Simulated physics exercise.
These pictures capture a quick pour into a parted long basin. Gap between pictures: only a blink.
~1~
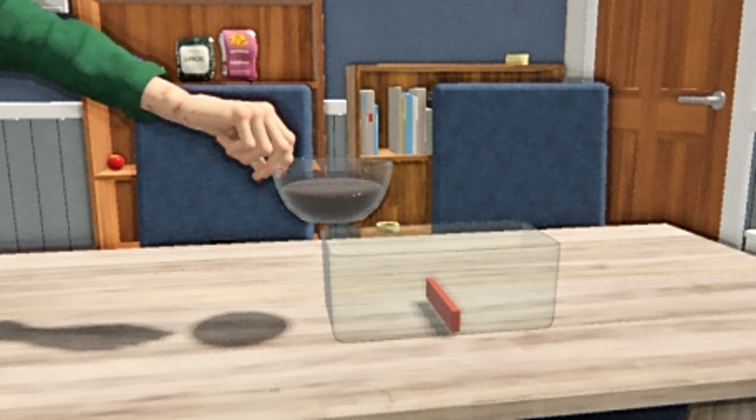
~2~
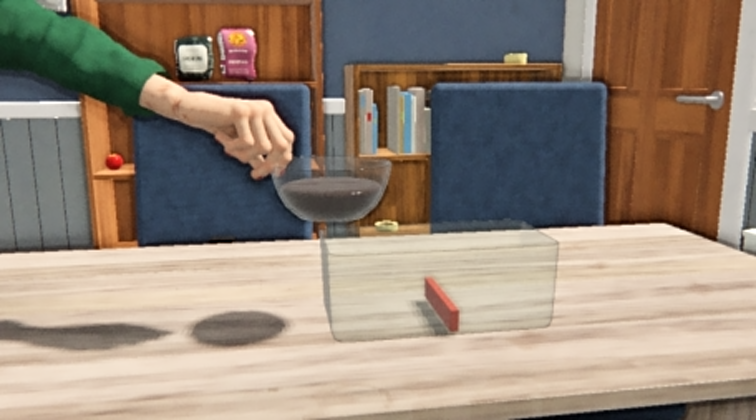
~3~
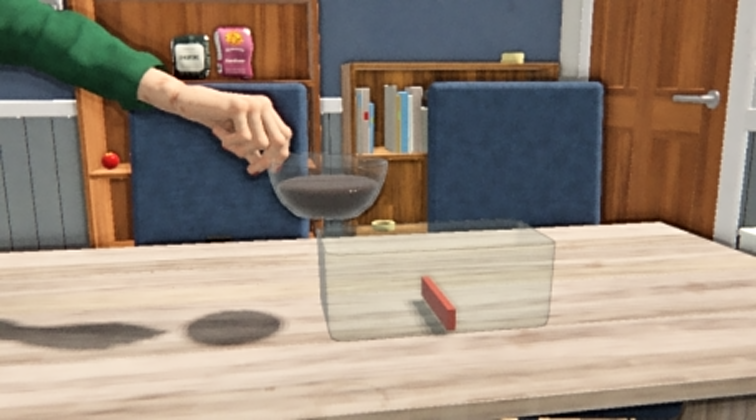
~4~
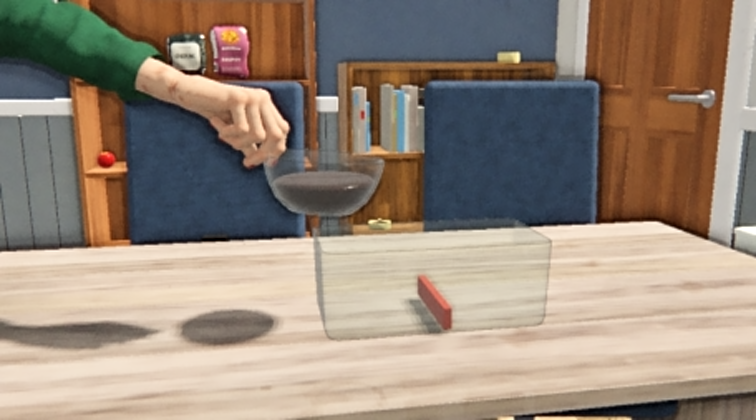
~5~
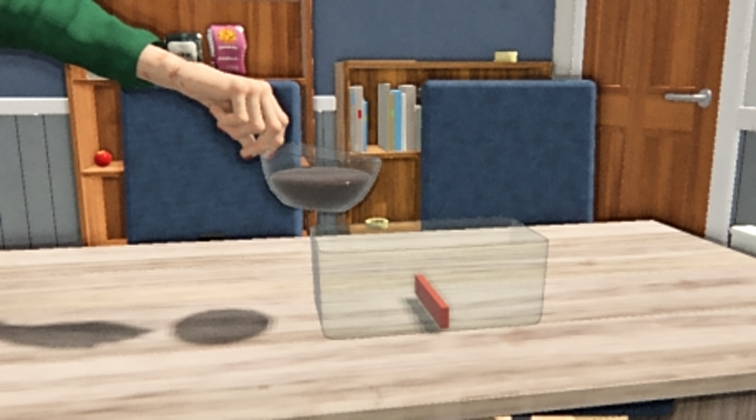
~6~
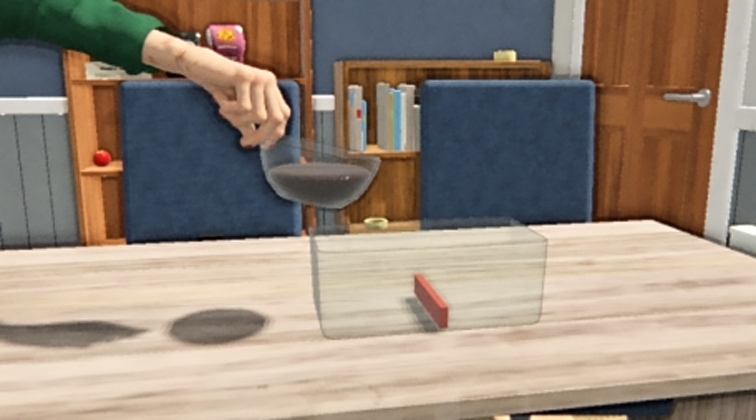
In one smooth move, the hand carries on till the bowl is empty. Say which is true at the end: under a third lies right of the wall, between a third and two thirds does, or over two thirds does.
Top band.
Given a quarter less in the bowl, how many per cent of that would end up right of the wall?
Roughly 90 in a hundred.
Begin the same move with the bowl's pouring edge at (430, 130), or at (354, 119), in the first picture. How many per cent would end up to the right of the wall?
Close to 85 in a hundred, then close to 40 in a hundred.
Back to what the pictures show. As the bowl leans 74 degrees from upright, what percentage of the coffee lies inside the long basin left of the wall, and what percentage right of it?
Left part: Around 5 %. Right part: Around 0 %.
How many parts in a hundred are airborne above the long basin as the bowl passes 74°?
Around 40 in a hundred, more or less.
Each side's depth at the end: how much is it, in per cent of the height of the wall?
Once still, it is 10 % on the left and 60 % on the right.
A moment on, the bowl is tipped part way and 51 per cent is still to pour, 7 is left of the wall and 0 right of it.
Next, the bowl is tipped right over and 0 per cent is still to pour, 13 is left of the wall and 78 right of it.
Then the bowl is tipped right over and 0 per cent is still to pour, 14 is left of the wall and 85 right of it.
Later the bowl is tipped right over and 0 per cent is still to pour, 15 is left of the wall and 85 right of it.
Finally, 15 per cent lies left of the wall, 85 right of it and 1 outside.
